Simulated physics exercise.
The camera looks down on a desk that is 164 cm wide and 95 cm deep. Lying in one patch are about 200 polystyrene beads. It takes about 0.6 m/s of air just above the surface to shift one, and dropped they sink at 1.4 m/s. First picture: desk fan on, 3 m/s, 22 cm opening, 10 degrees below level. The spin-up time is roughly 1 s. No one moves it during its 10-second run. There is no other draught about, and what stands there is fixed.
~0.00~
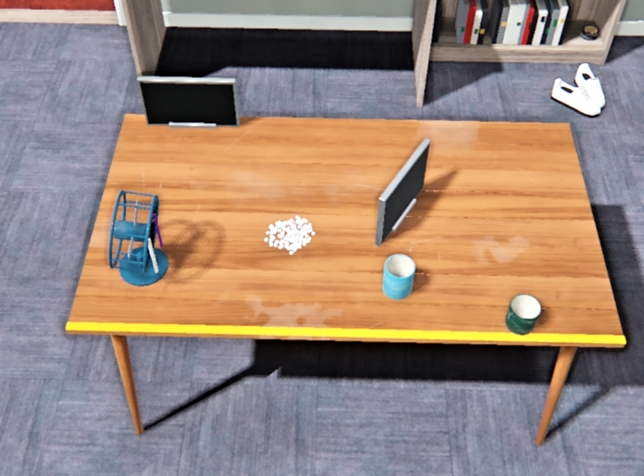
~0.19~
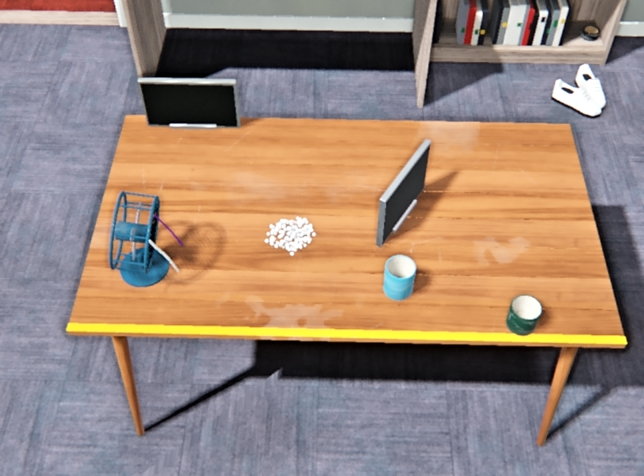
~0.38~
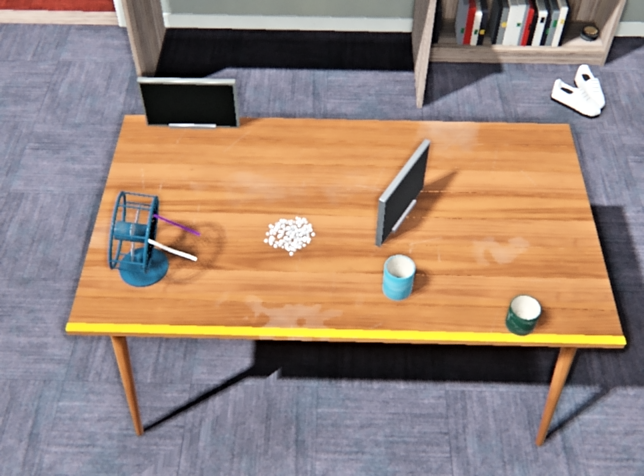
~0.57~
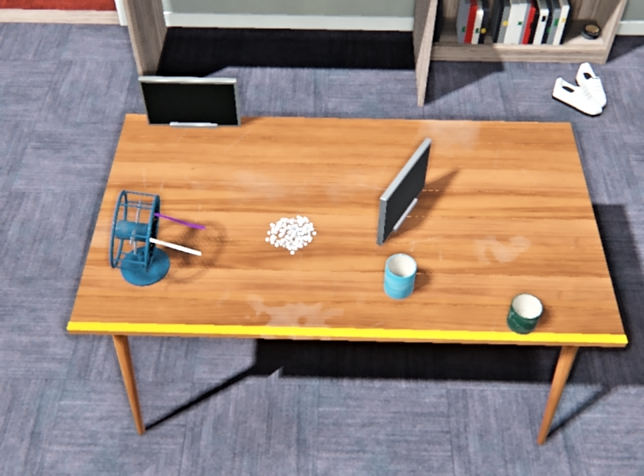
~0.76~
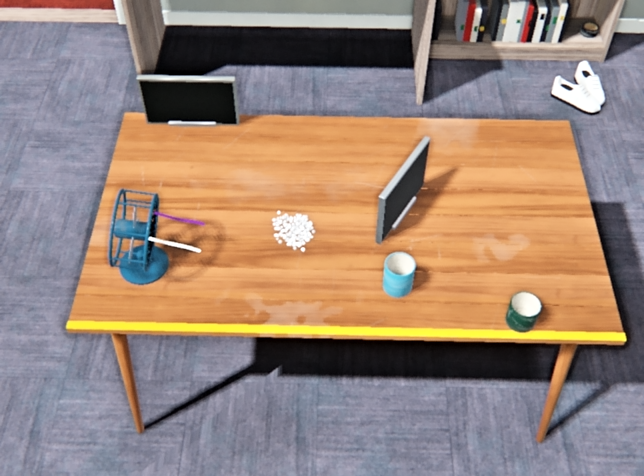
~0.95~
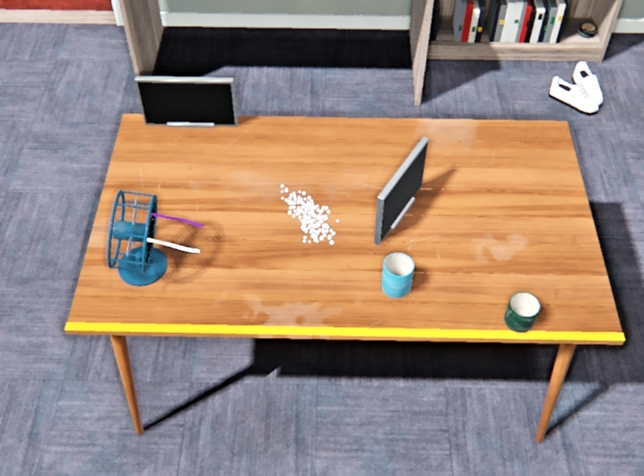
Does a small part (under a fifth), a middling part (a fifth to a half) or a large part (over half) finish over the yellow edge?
A small part.
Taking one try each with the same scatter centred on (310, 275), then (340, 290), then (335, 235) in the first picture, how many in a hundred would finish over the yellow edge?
Roughly 50 %, then 90 %, then 0 %.
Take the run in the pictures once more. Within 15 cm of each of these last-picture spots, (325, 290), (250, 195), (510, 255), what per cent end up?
In order: About 0 %, then 0 %, then 0 %.
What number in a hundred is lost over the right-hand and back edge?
Roughly 0 % right-hand, 60 % back.
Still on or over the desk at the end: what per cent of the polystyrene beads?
Near 40 %.
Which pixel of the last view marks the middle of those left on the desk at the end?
Roughly at (341, 159).
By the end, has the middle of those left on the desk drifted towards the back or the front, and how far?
Direction: Rearward; distance: About 35 cm.
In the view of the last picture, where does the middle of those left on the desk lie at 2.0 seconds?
Centre point: About (346, 160) px.
After 2.0 s the count stands so, 0 % are over the yellow edge; the middle of those still in play is near (346, 160).
After 3.2 s the count stands so, 0 % are over the yellow edge; the middle of those still in play is near (341, 164).
After 5.5 s the count stands so, 0 % are over the yellow edge; the middle of those still in play is near (341, 161).
After 10.0 s, at the end, 0 % are over the yellow edge; the middle of those still in play is near (341, 159).
